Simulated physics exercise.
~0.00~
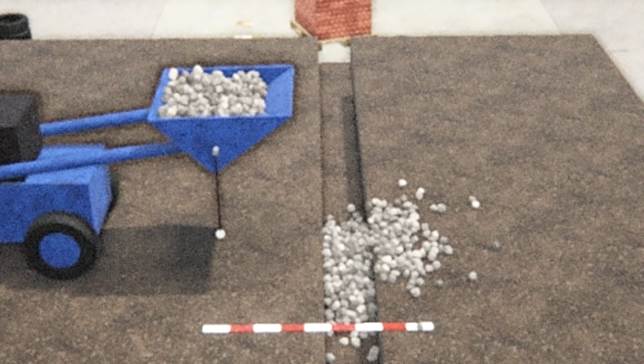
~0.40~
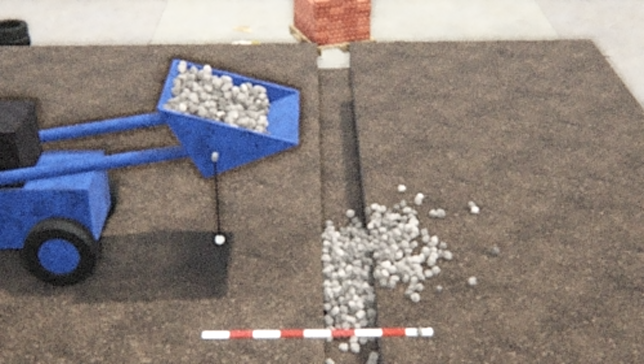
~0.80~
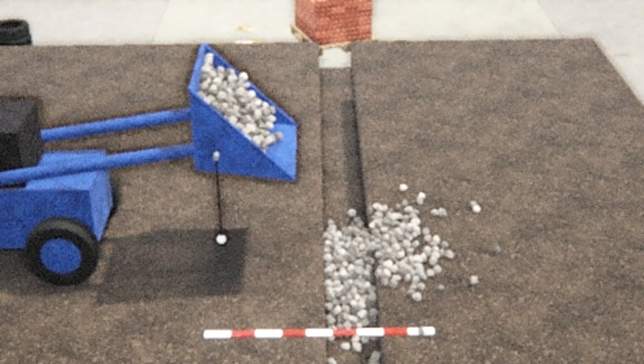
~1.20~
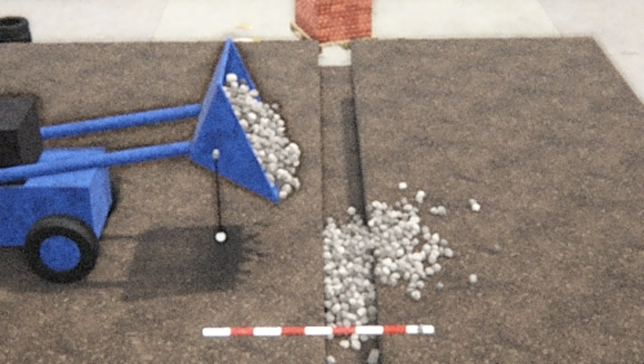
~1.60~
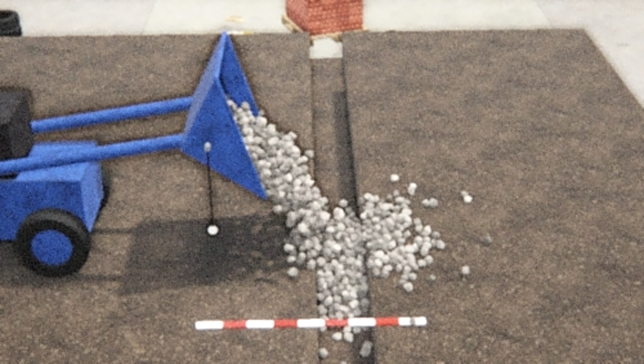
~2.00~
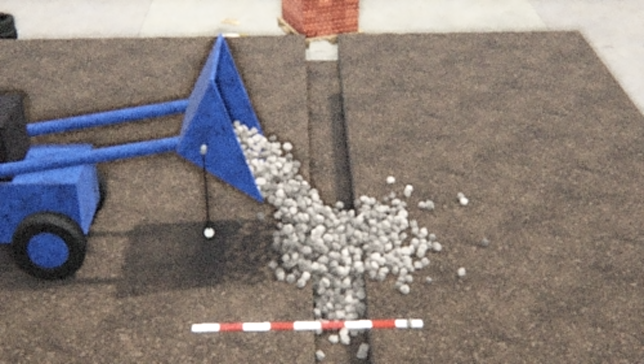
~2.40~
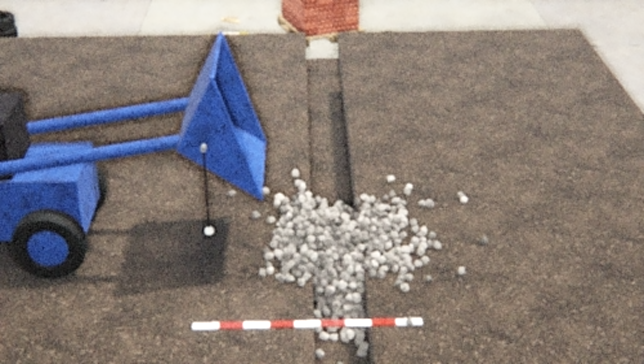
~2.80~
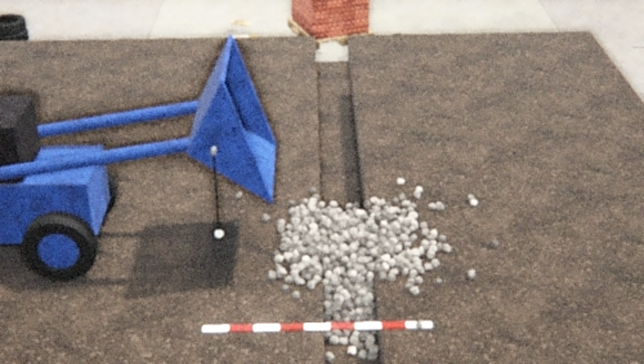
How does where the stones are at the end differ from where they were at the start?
At the start, many of the stones were up in the blue bucket on the left, with the rest lying in and beside the trench. By the end they were all on the ground, lower and farther right overall, heaped in the trench and on both sides of it.
The blue loader's raised bucket tipped forward to the right and poured its pale stones onto an earlier heap at the trench, then stayed tilted and empty while the stones settled in the trench and along both sides.
